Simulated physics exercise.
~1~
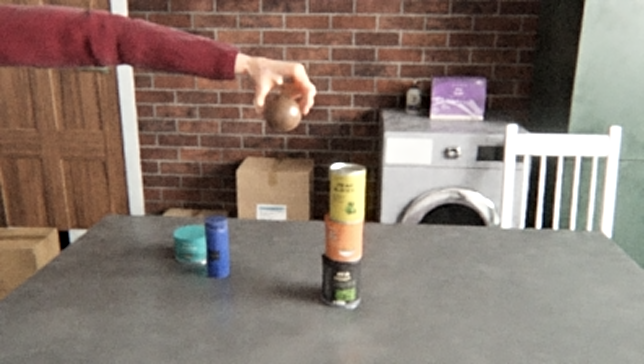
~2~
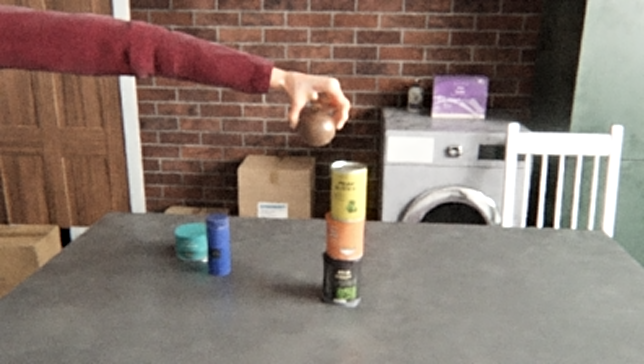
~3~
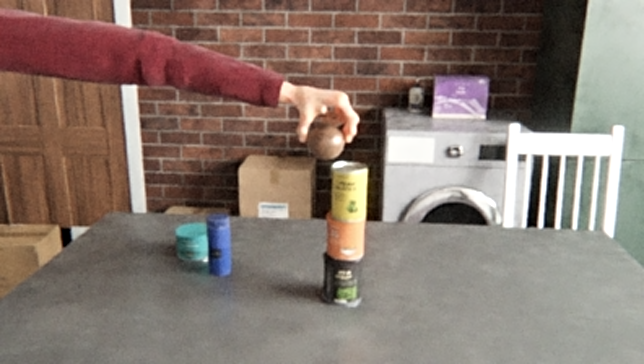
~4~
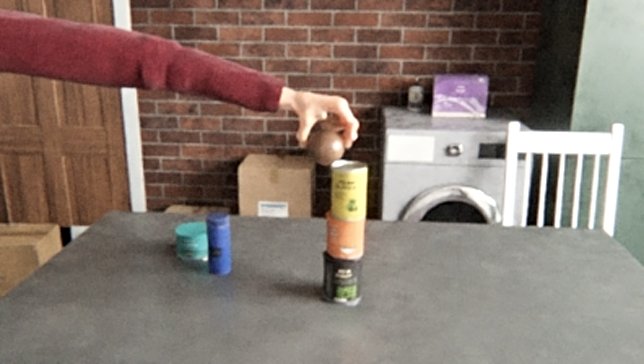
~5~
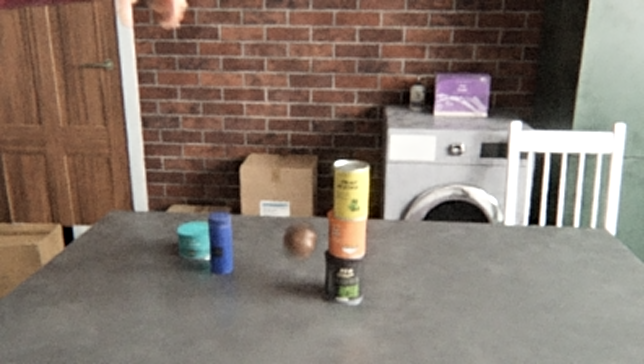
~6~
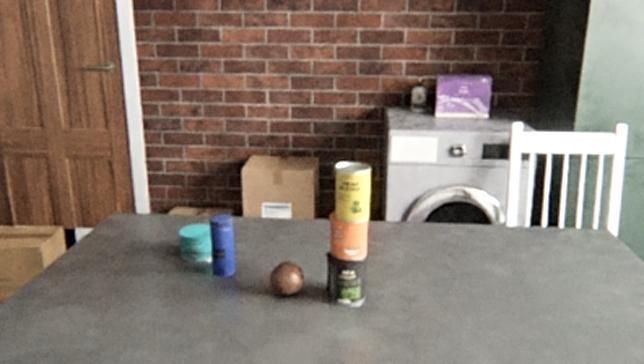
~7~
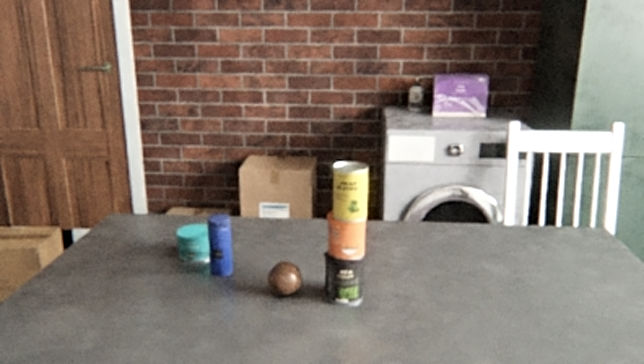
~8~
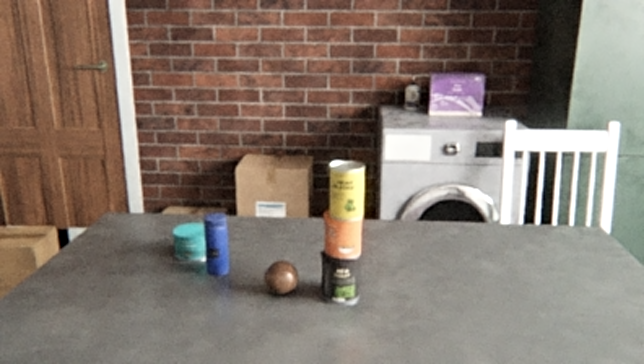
Brown ball lowered by a hand onto three stacked tins, then dropping to the left and resting on the table, tins still standing.
